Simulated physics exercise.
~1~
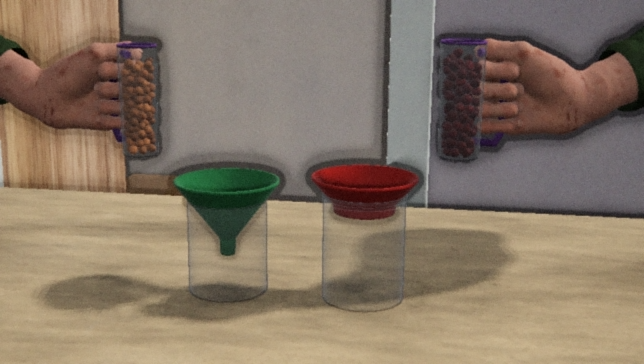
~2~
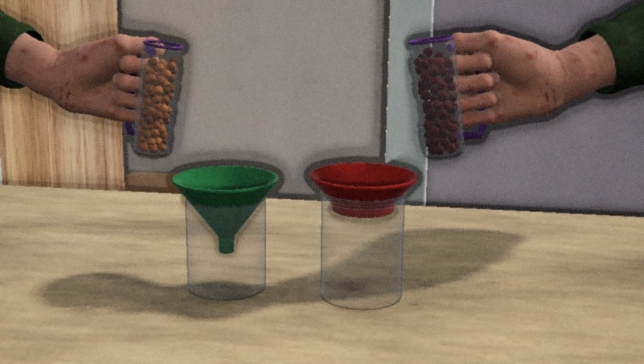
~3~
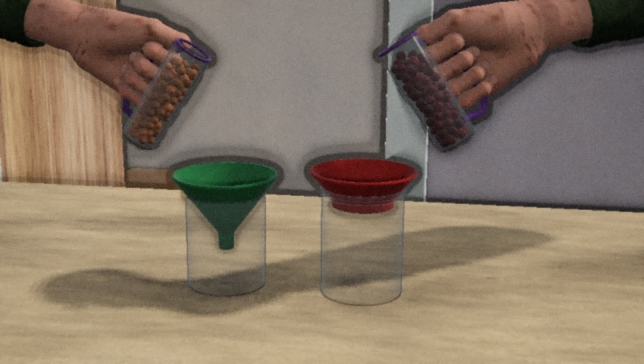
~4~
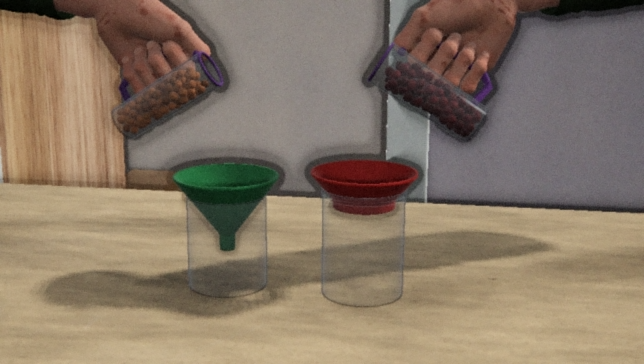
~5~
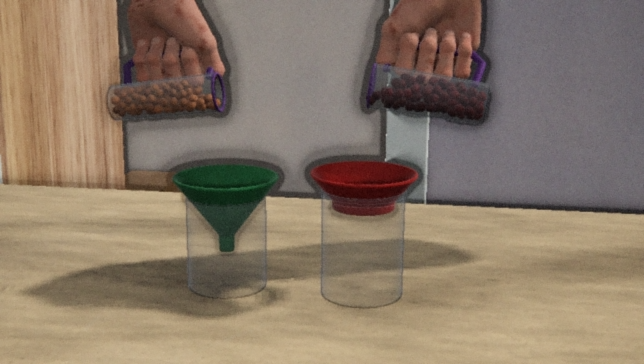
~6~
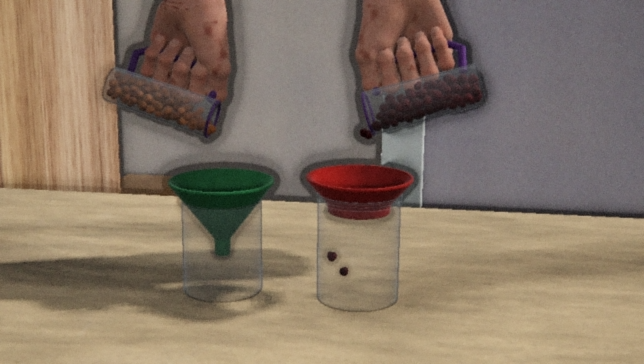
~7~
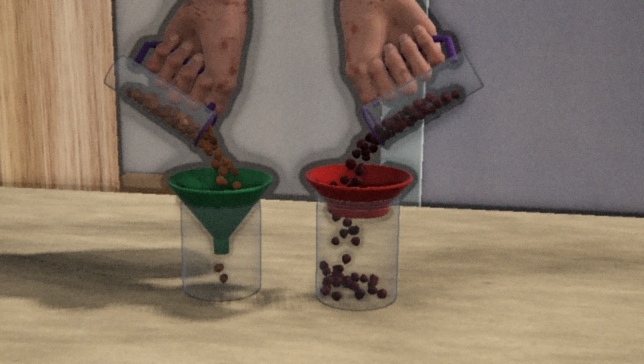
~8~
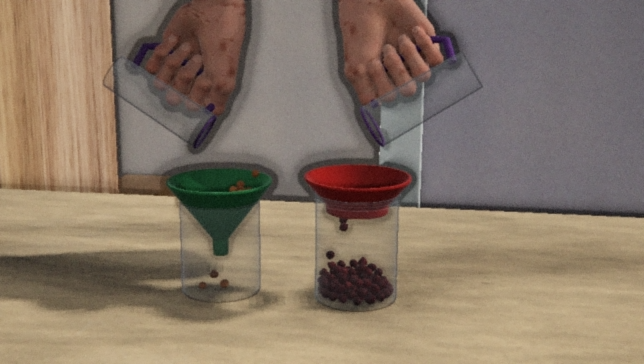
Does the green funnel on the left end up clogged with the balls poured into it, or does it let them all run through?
It clogs, with only a few orange-brown balls reaching the jar below. The red funnel on the right does not jam and lets its dark balls through.
